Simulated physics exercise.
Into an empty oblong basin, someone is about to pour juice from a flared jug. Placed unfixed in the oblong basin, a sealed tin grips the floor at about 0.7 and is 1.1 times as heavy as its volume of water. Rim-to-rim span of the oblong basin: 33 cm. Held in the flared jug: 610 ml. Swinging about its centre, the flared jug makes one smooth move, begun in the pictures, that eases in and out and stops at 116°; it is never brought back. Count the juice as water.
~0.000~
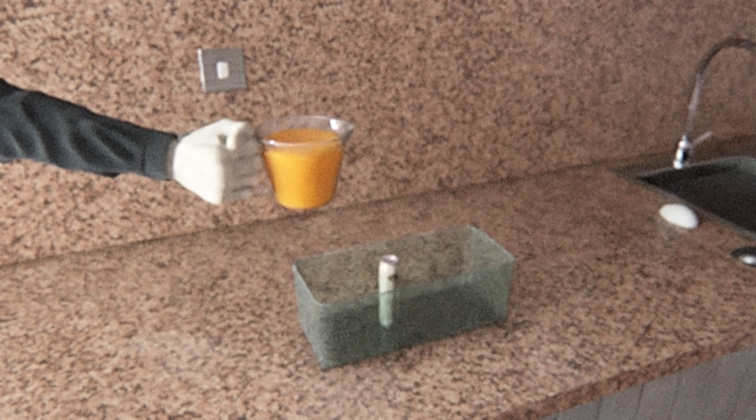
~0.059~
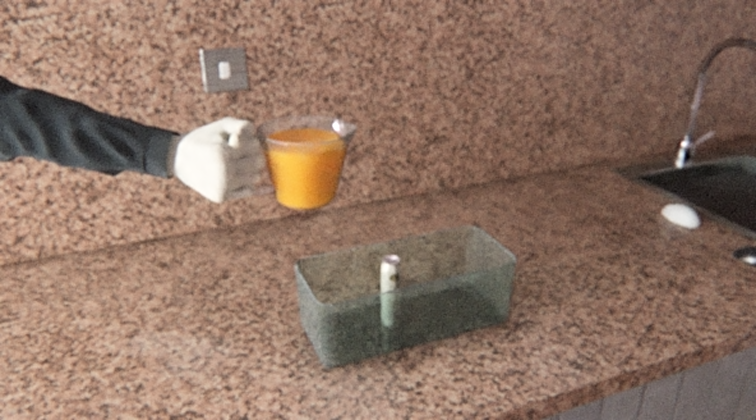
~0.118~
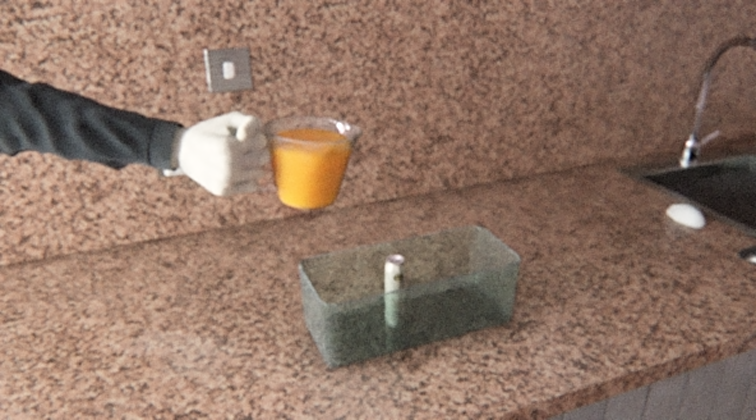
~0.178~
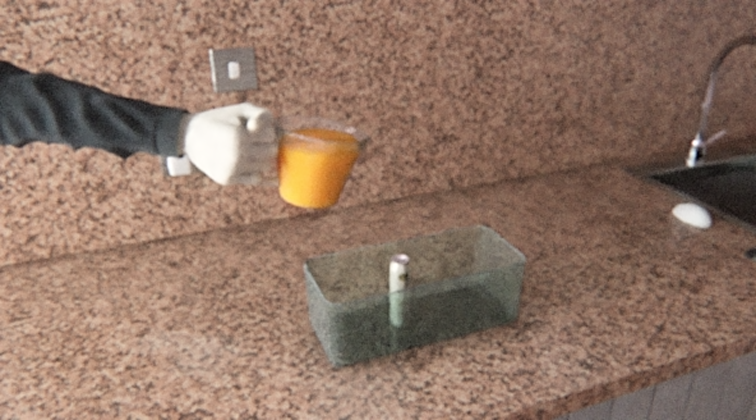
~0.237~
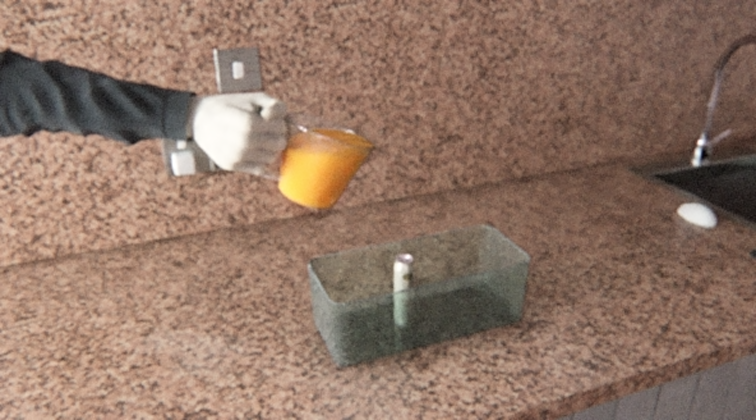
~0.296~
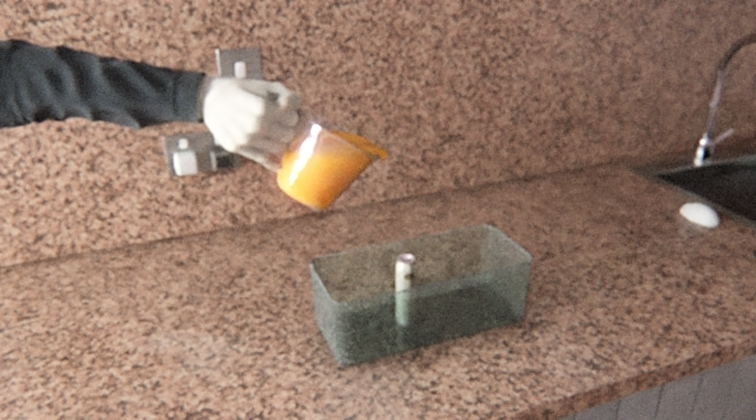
A white-gloved hand on a dark-sleeved arm, reaching in from the left, holds a clear flared jug of orange juice and tilts it steadily rightward, slowly at first, until juice reaches the lip, while the view drifts slightly. The setting is a speckled pinkish-brown kitchen counter and matching wall, seen from slightly above. Below the jug sits a greenish glass basin with a small pale tin, near a sink, tap and white rounded object at right.
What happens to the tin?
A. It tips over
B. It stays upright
(A) It tips over.
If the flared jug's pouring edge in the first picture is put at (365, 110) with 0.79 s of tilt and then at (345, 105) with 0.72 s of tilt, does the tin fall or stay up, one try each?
First it stays up; then it falls.
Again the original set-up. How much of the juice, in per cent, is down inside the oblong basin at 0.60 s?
The basin holds roughly 30 in a hundred parts at that moment.
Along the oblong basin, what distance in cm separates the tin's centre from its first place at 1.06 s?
Measured centre to centre, about 7 cm.
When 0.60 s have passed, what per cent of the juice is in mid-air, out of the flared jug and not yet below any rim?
My guess is roughly 40 %.
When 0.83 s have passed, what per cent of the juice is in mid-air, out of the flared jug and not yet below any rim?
Close to 6 per cent.
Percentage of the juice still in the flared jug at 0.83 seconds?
Share remaining: Approx. 1 %.
Then, 0.60 s in, the tilt is 97° and 31 per cent is still to pour; the tin stands where it began.
Then, 0.83 s in, the tilt is 116° and 1 per cent is still to pour; the tin stands 2 cm from where it began.
Then, 1.06 s in, the tilt is 116° and 0 per cent is still to pour; the tin leans 47°.
Then, 1.32 s in, the tilt is 116° and 0 per cent is still to pour; the tin lies on its side.
Finally, the tin lies on its side.
